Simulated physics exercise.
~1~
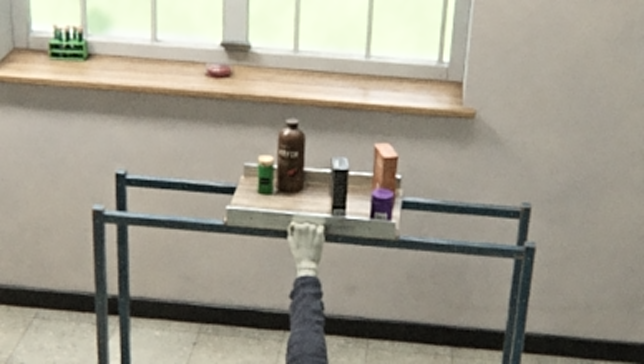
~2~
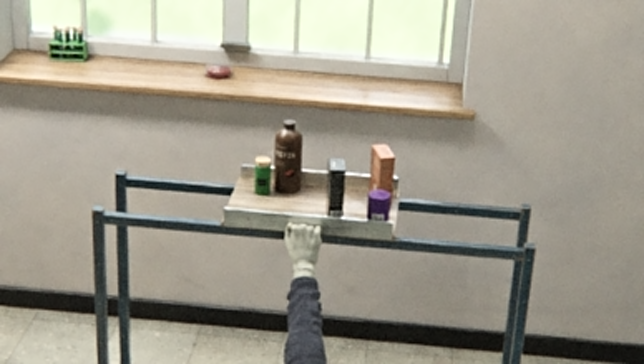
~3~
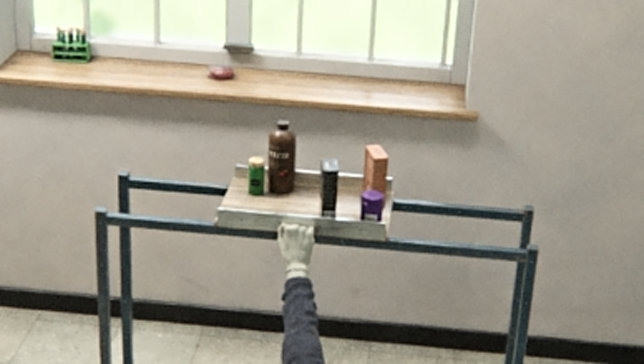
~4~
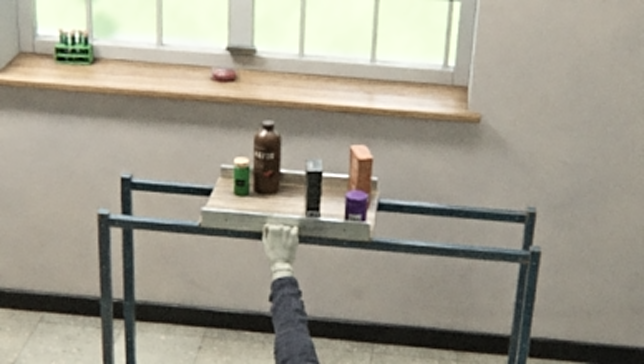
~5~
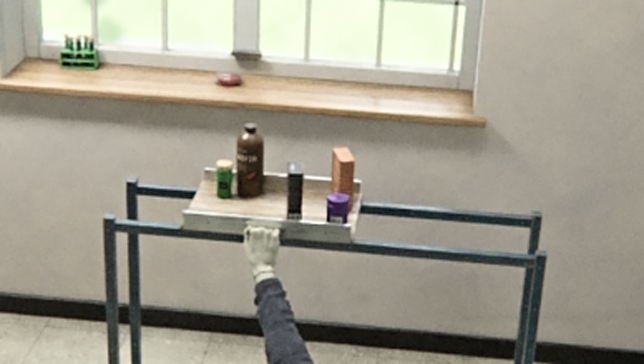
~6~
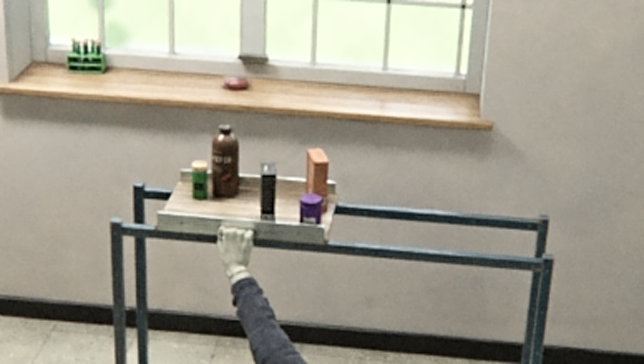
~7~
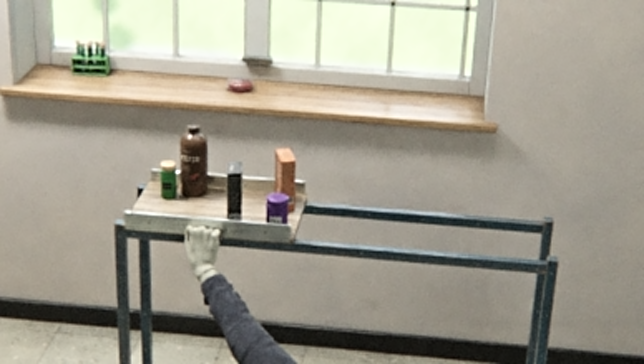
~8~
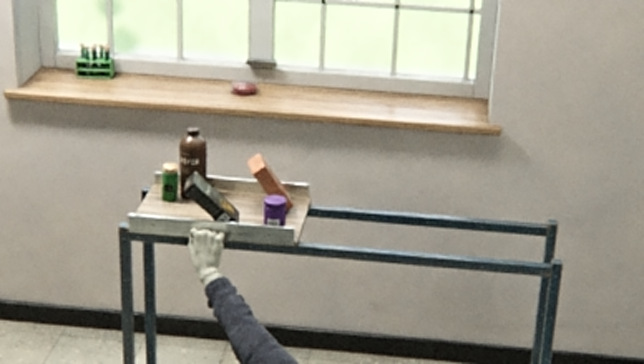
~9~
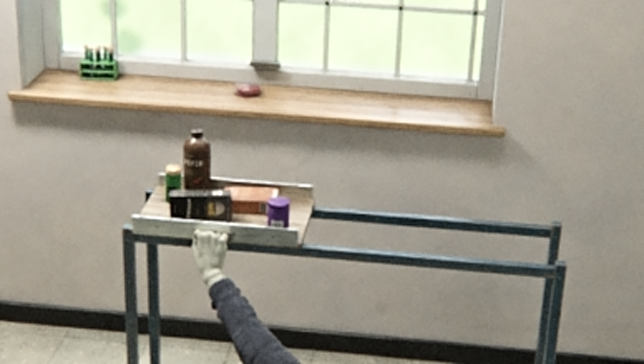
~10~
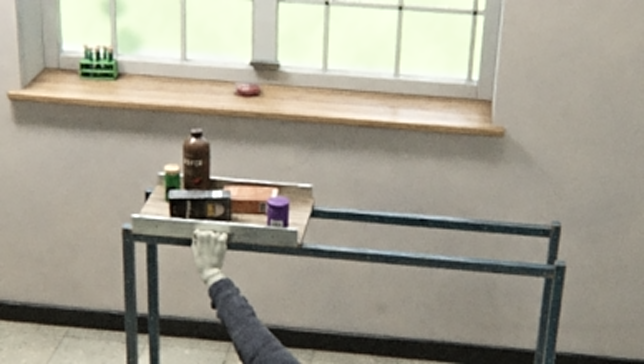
A tray holding a brown bottle, a green shaker, a purple jar and two packets was slid left along blue rails by a gloved hand until it stopped at the end, where the black and orange packets toppled over while the rest stayed upright.
